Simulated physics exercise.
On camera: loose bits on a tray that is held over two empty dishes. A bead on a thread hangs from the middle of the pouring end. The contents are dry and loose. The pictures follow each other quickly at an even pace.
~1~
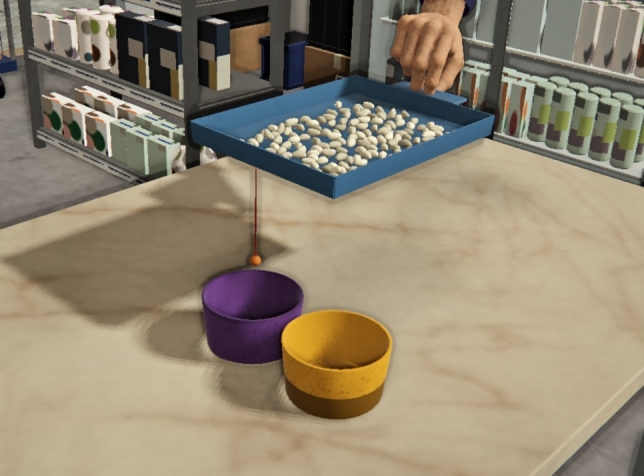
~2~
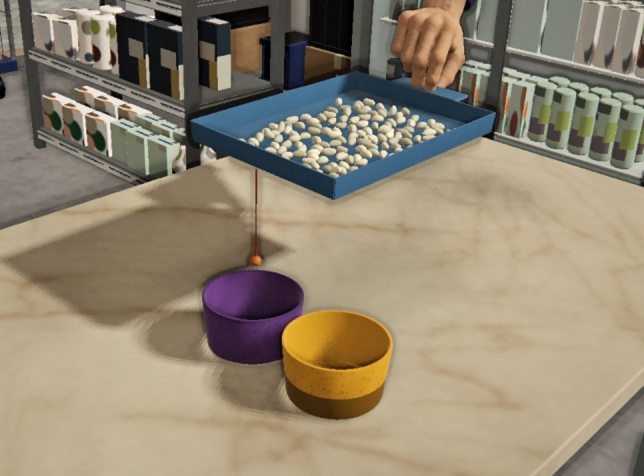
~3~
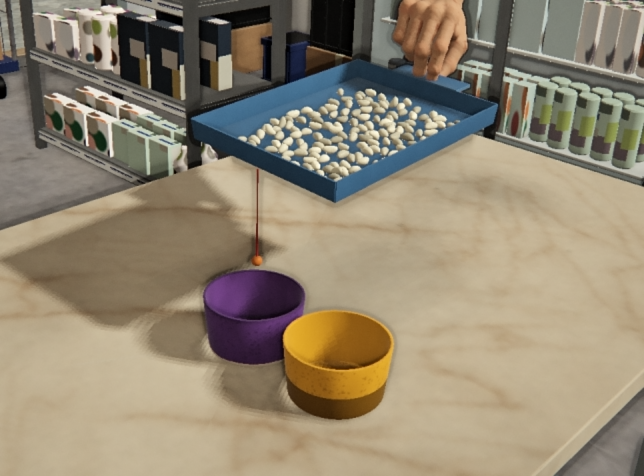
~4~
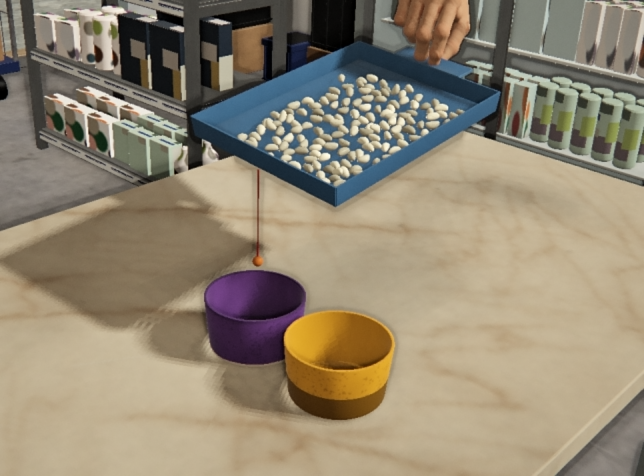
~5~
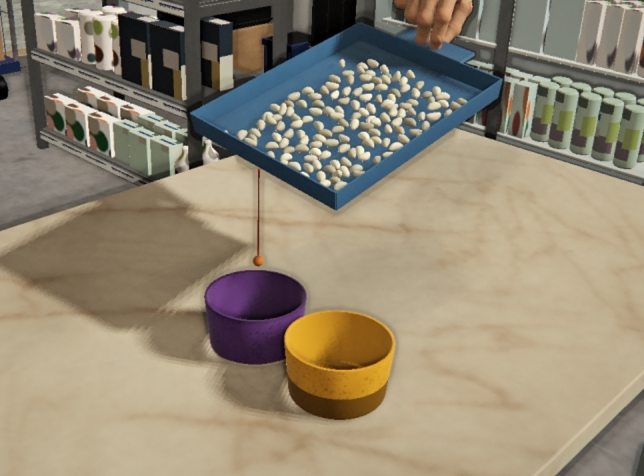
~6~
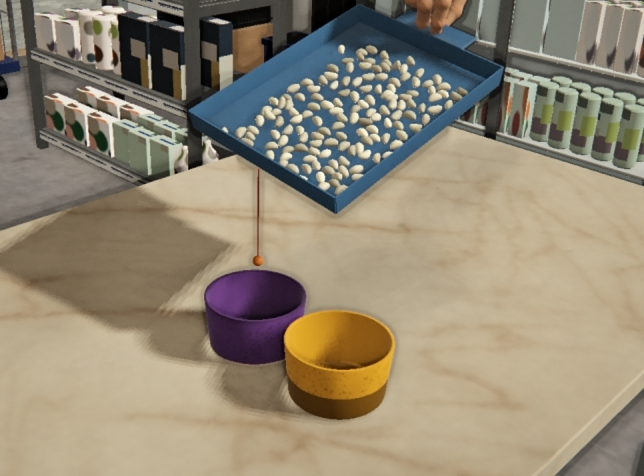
A hand gradually tilting a blue tray of white beans, its near right corner lowest, above purple and yellow bowls.
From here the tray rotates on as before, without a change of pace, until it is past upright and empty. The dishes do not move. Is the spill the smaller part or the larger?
Caught overall: Over half.
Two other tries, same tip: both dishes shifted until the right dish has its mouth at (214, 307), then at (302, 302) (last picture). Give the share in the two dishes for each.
Roughly 10 per cent, and 70 per cent.
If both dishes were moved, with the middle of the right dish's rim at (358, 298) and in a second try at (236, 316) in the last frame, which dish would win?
In turn: The right one; the right-hand dish.
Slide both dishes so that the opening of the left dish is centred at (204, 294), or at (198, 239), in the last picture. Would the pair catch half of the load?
One: Less than half. Two: Not half.
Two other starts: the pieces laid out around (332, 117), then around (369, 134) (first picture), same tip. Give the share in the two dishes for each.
Near 70 % and 60 %.
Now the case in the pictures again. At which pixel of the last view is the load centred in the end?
Near (302, 356).
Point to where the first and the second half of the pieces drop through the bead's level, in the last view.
At about (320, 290), then at (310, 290).
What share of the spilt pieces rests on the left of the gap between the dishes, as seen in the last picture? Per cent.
About 20 per cent.
Shortly afterwards, tray tipped steeply; the whole lot on the tray.
Next, tray tipped right over; all but a few on the tray; a little in the right dish; only a few outside both; only a few in the air.
Some moments later, tray tipped past a quarter turn; near a third in the right dish; near a third in the left dish; near a third outside both.
In the end, tray tipped past a quarter turn; near a third in the right dish; near a third in the left dish; near a third outside both.
